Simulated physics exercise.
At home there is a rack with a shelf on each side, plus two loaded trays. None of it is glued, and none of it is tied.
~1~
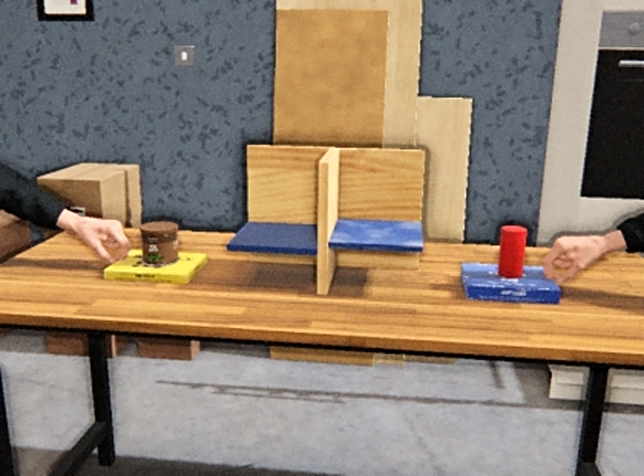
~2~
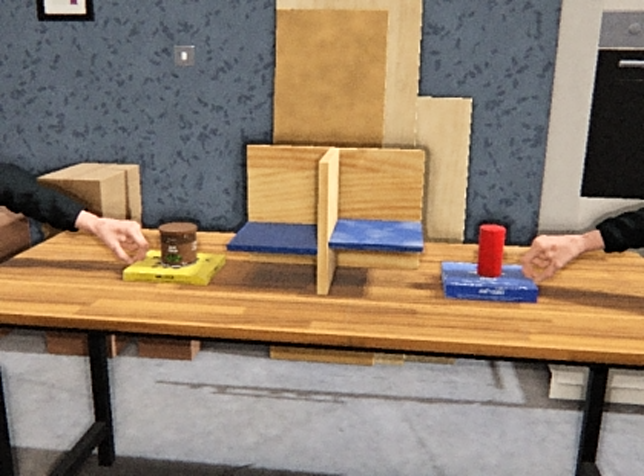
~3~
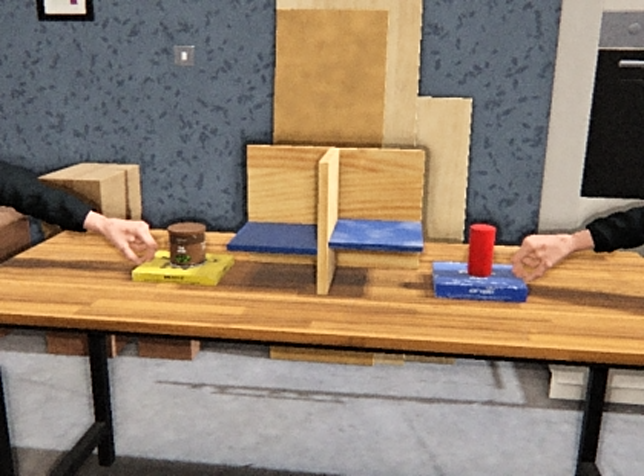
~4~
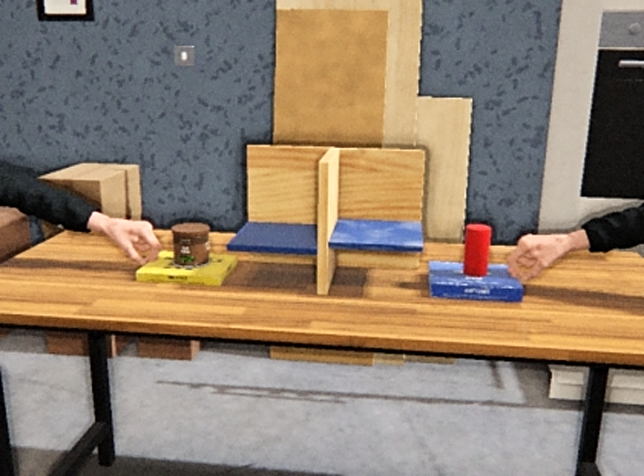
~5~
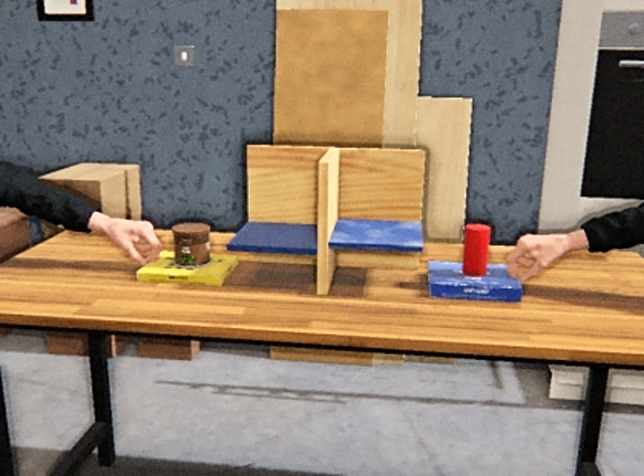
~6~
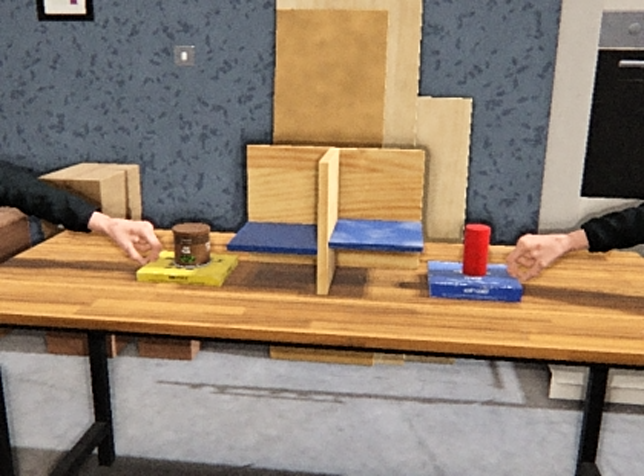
At home, a wooden rack with a blue shelf on each side stands on a table between a brown pot on a yellow packet and a red candle on a blue packet. Two hands slide both loads a short way inward toward the rack, then the movement slows until almost nothing shifts.
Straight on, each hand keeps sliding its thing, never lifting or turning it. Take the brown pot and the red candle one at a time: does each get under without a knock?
Going one by one, the brown pot takes a knock; the red candle takes a knock.
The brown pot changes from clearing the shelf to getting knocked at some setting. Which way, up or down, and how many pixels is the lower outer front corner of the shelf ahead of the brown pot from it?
Shift: Approx. 8 px, direction up.
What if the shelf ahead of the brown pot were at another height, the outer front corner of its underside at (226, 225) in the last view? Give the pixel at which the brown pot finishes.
(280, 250).
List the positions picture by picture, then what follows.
In the first frame, hands sliding the things forward; brown pot (160, 244); red candle (512, 252); blue packet (508, 283).
In the second frame, hands sliding the things forward; red candle (491, 251); shelf (329, 218).
In the third frame, hands sliding the things forward; brown pot (187, 245); yellow packet (185, 268).
In the fourth frame, hands sliding the things forward; red candle (477, 251); blue packet (473, 281).
In the fifth frame, hands sliding the things forward; brown pot (192, 246); shelf (329, 218).
In the sixth frame, hands sliding the things forward; brown pot (192, 246); red candle (476, 250); yellow packet (190, 268).
Then, 1.38 s after the last picture, brown pot pushed back on its carrier near (220, 247); red candle tipped 38° from how it was near (432, 247).
At rest, the brown pot gets scraped off its spot, near (223, 251); the red candle gets scraped off its spot, near (416, 260).
